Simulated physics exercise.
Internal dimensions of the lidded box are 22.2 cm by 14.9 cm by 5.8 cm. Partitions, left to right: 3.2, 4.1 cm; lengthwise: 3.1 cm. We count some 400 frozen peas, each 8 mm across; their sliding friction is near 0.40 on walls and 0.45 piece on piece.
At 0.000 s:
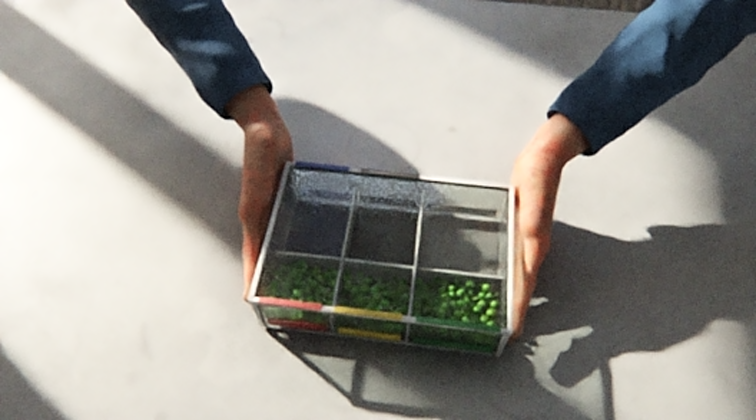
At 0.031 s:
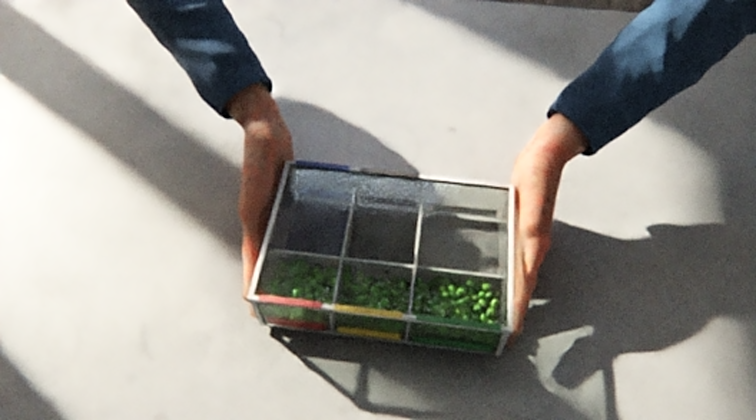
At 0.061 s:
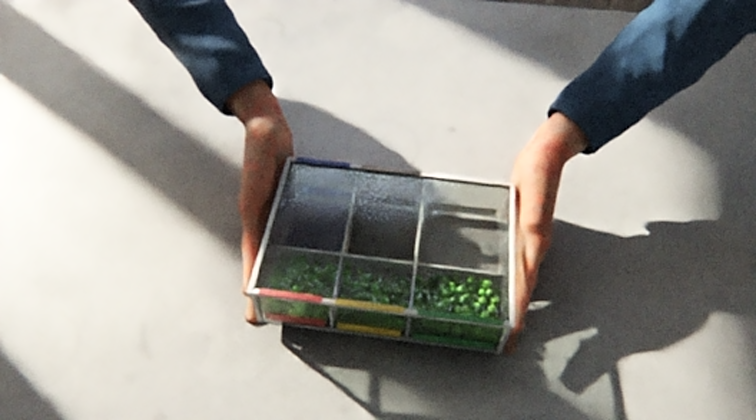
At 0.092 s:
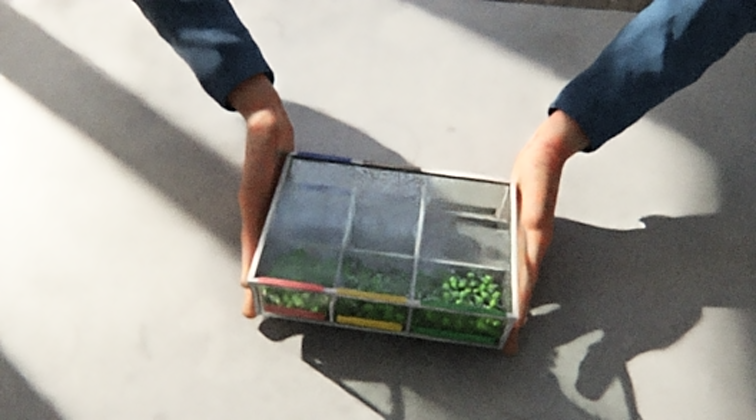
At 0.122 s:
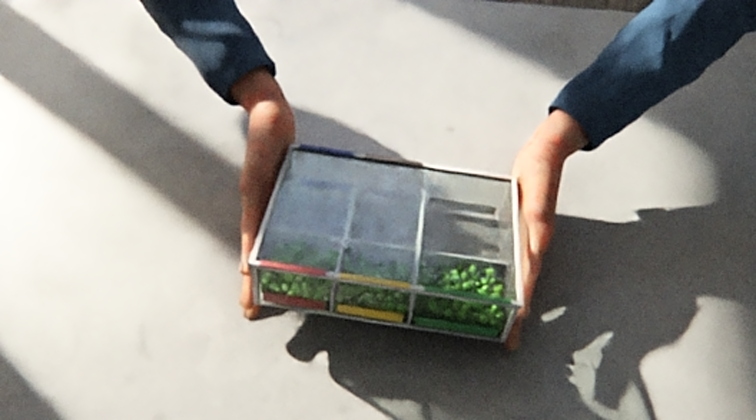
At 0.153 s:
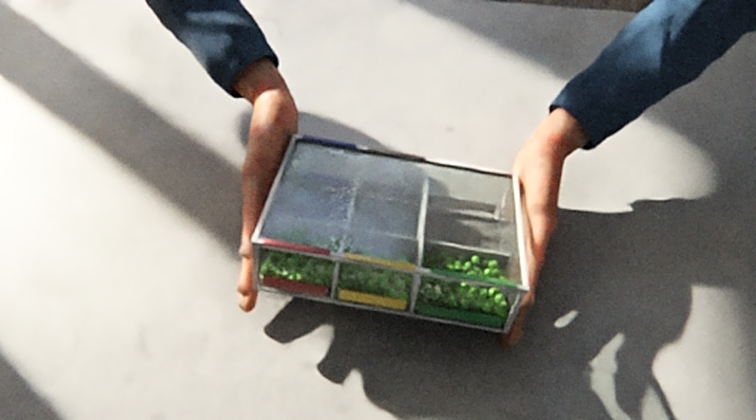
A clear lidded box of green peas, divided into compartments and held at both ends by two hands in blue sleeves, started nearly still, then tilted gradually, its front edge rising into view.
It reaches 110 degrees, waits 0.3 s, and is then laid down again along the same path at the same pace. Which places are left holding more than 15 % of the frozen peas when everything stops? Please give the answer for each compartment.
Red: Not over, blue: Not over, green: Not over, yellow: Not over, white: Over, black: Over.
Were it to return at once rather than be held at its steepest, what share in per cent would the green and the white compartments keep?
Result - green: 0 %; white: 55 %.
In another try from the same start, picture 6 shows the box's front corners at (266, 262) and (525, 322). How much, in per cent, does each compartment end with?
Per cent at the finish: Red 0, blue 0, green 45, yellow 5, white 50, black 5.
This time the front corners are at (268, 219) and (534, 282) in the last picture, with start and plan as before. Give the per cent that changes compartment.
Then about 95 per cent.
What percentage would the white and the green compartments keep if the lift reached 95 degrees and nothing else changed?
In that case white 55; green 5.
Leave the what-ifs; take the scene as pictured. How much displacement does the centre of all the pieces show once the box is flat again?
It shifts some 9.0 cm.
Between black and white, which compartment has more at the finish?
Answer: White.
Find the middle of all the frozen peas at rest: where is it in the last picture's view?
Approximately (435, 229) in the last picture.
After 0.89 s, tilt 110 degrees; blue 10 %, green 5 %, white 50 %, black 30 %.
After 1.38 s, tilt 61 degrees; blue 10 %, green 5 %, white 55 %, black 35 %.
After 1.94 s, tilt 0 degrees; blue 10 %, white 55 %, black 30 %.
In the end, at 2.4 s, red 0 %, blue 10 %, green 0 %, yellow 0 %, white 55 %, black 30 %.
